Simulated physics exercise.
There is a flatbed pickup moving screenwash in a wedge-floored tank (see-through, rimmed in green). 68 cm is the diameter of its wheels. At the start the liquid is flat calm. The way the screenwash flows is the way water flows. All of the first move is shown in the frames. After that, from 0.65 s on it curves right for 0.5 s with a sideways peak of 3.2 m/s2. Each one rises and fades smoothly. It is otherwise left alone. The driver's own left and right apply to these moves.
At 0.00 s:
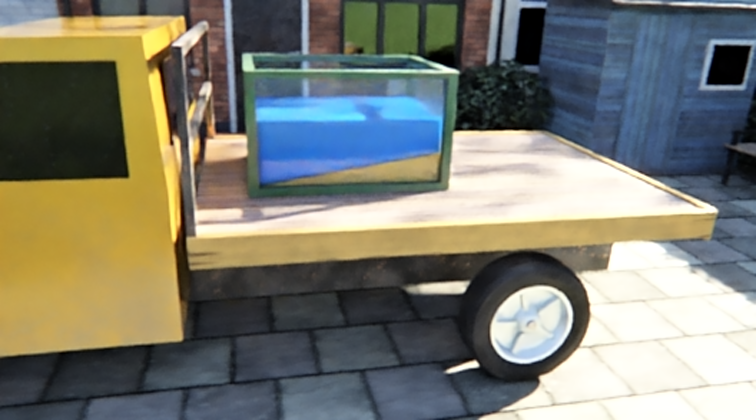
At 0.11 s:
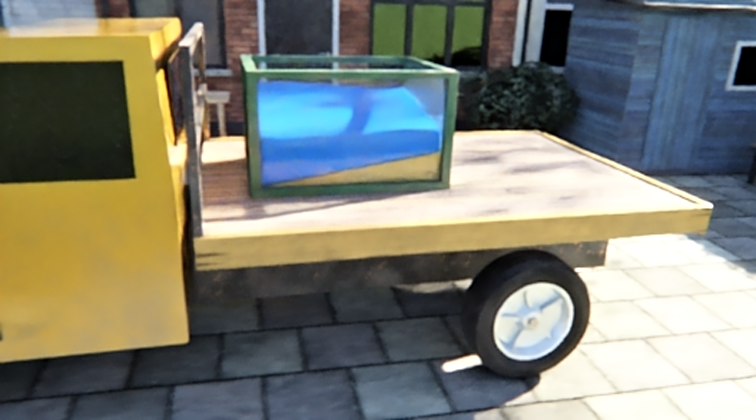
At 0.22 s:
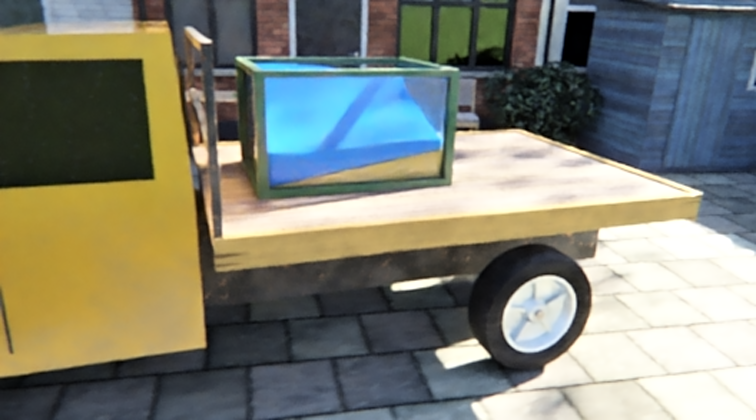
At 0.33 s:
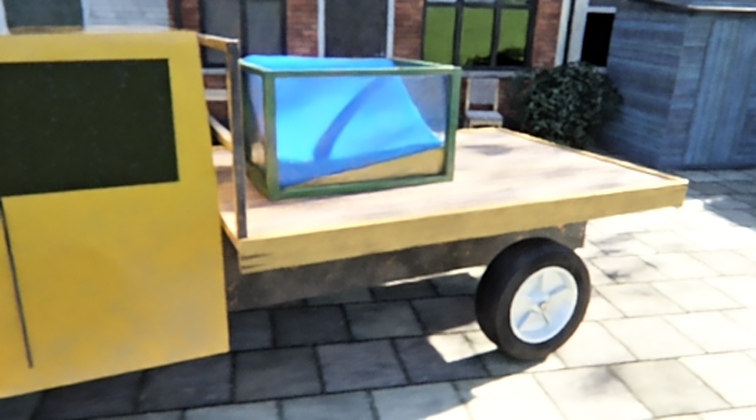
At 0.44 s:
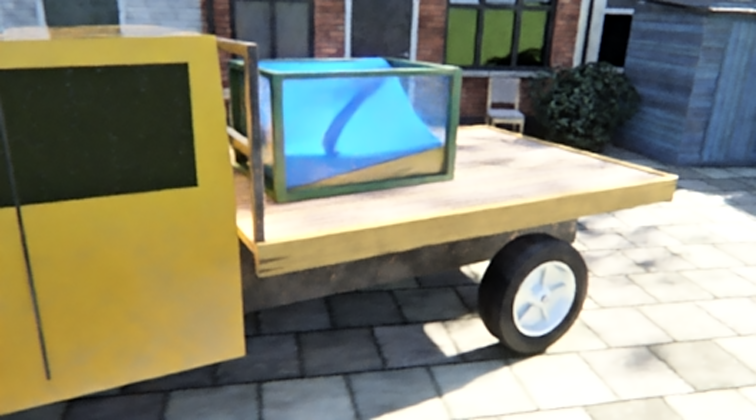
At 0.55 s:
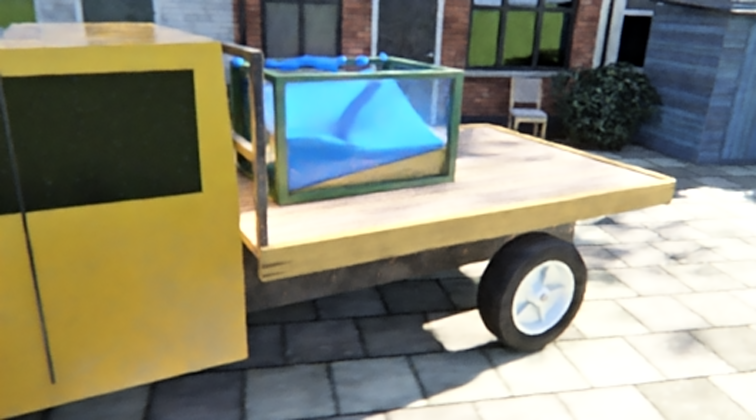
At the start, blue liquid lies level in a clear, green-rimmed tank on a yellow flatbed truck. As the truck's angle shifts against the paving and brick building, the liquid drops along the near wall and heaps steeply towards the far side, then its slope eases slightly while remaining tilted.
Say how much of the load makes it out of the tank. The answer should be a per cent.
Some 16 per cent goes overboard.
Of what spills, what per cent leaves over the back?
Around 20 in a hundred.
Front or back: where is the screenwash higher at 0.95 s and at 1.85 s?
The liquid stands at the rear end first and then at the forward end.
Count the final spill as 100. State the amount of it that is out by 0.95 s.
About 0 percent at that moment.
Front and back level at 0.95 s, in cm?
I'd say some 38 centimetres in front and some 48 centimetres behind.
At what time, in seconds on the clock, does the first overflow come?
The first spill comes at around 1.2 s.
After 0.95 s it stands 48 cm high behind and 39 cm in front; all of it is still inside.
After 1.35 s it stands 34 cm high behind and 34 cm in front; 10 per cent has gone over the near side.
After 1.85 s it stands 27 cm high behind and 32 cm in front; 11 per cent has gone over the near side.
After 4.14 s 16 per cent has gone mostly over the near side, some over the back, 28 of 176 litres.
